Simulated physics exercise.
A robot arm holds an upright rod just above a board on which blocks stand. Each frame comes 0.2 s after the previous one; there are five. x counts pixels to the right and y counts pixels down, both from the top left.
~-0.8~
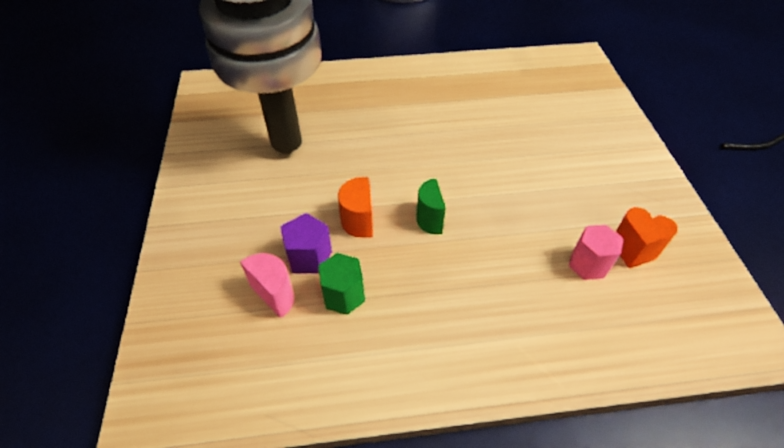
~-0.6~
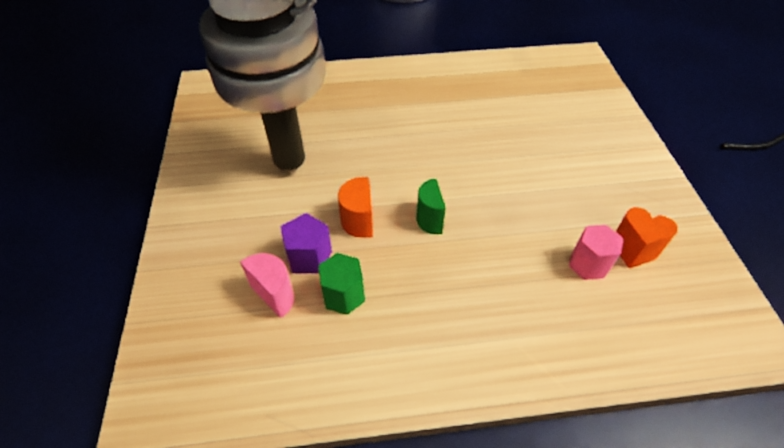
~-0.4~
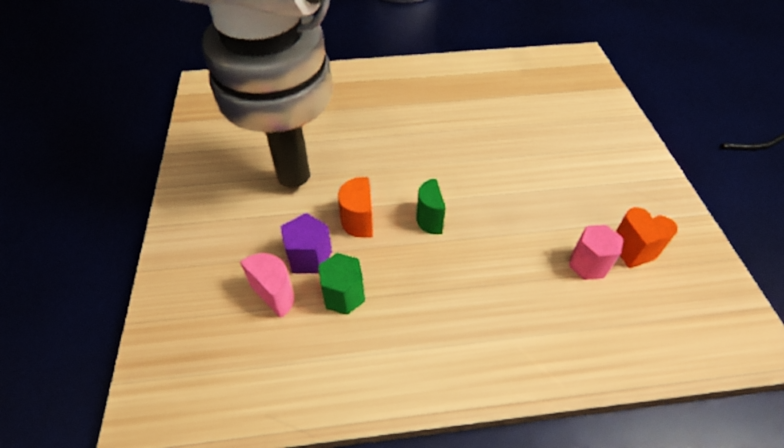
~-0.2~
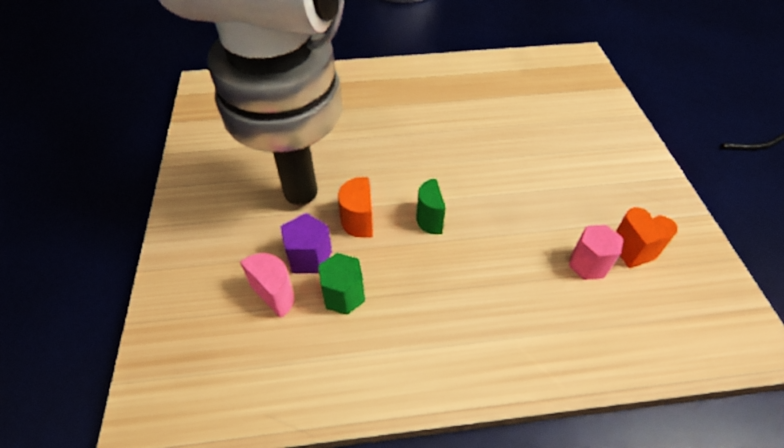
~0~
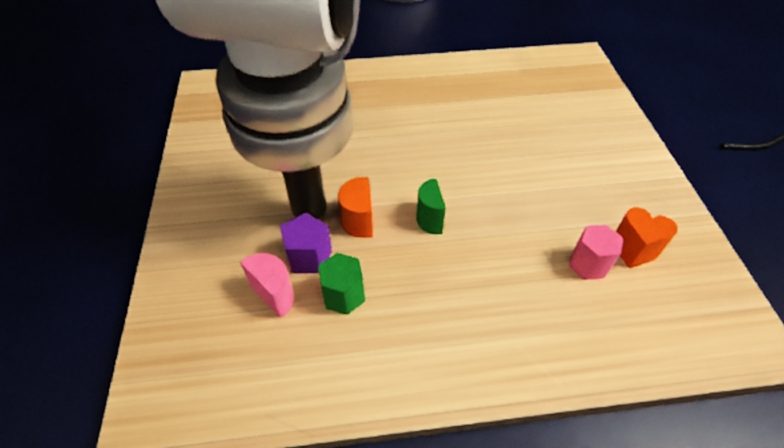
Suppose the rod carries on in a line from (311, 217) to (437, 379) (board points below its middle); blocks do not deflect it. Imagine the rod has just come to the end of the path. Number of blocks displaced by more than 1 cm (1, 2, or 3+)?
The push will move two blocks.
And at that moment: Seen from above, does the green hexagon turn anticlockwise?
In short: No.
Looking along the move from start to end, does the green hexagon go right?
The answer is yes.
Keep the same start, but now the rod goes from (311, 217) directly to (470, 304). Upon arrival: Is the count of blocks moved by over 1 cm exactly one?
That would be a yes.
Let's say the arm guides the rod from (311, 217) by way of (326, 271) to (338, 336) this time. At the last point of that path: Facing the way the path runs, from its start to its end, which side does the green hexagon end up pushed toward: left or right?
The green hexagon goes left.
What follows on the original path. One third of the way, rod (347, 256); purple pentagonal block (301, 248), turned 20° clockwise.
Two thirds of the way, rod (390, 310); purple pentagonal block (301, 248), turned 20° clockwise; green hexagon (339, 299), turned 30° clockwise.
At the end, rod (438, 373); purple pentagonal block (301, 248), turned 20° clockwise; green hexagon (339, 299), turned 30° clockwise; orange D-shaped block not moved.
